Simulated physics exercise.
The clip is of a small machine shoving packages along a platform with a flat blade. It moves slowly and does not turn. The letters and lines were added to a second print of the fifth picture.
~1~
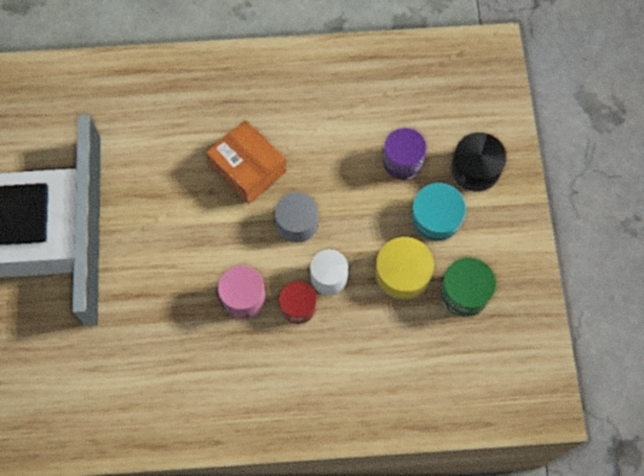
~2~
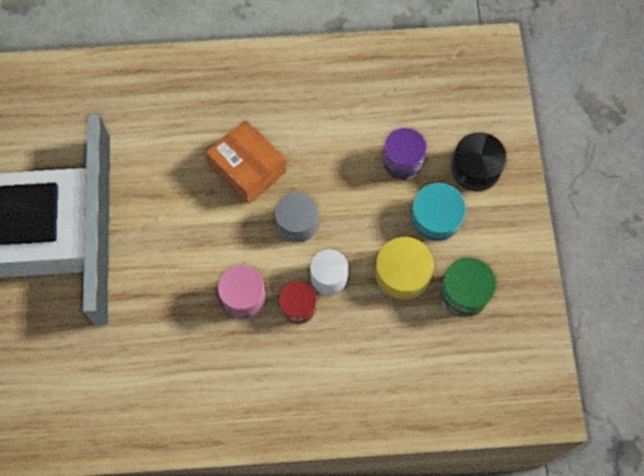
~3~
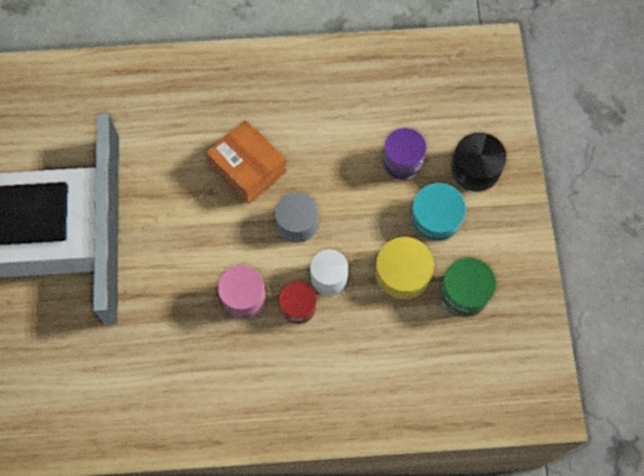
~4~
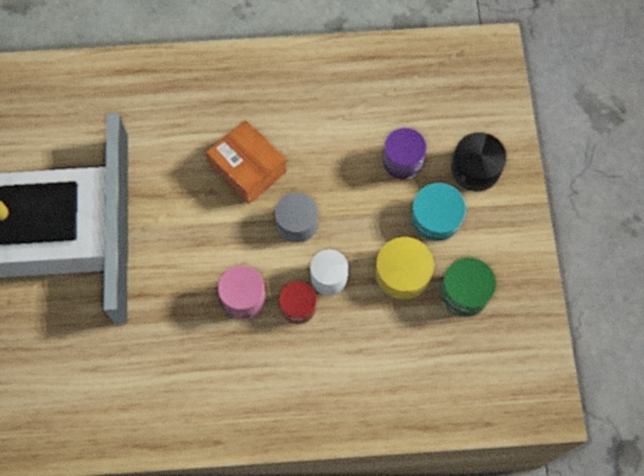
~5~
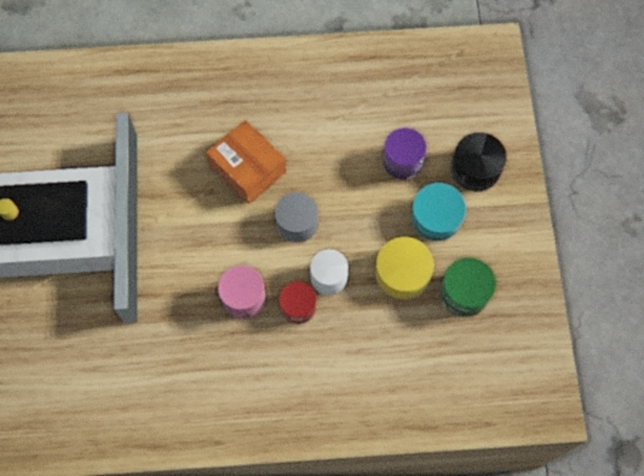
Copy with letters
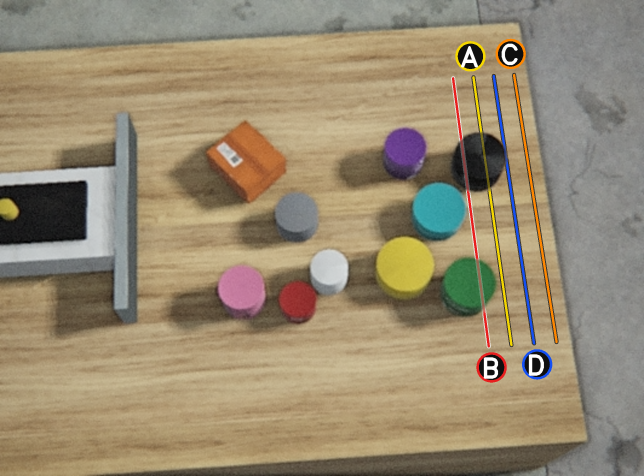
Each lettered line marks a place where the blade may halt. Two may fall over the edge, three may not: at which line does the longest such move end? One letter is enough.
It should halt at B.
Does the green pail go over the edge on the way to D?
No.
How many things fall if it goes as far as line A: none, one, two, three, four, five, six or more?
Four.
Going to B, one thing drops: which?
It is the black canister.
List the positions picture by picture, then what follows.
The first frame shows orange parcel (247, 162); white canister (329, 272); red pail (298, 304).
The second frame shows robot (19, 213); green pail (467, 288).
The third frame shows robot (29, 213); black canister (478, 162).
The fourth frame shows robot (39, 212); grey canister (297, 217).
The fifth frame shows robot (49, 211); turquoise pail (438, 213); orange parcel (247, 162); white canister (329, 272).
On the marked copy, A at (491, 204); B at (470, 205); C at (534, 201); D at (513, 203).
Taking B. A third of the way, robot (175, 204); red pail (319, 307); pink pail (281, 289).
Two thirds of the way, robot (300, 196); black canister (490, 163); green pail (494, 293).
When it is over, robot (400, 190); black canister over the edge; purple pail (538, 131); one fallen.
As for the rest, A drops four; C drops eight; D drops four.
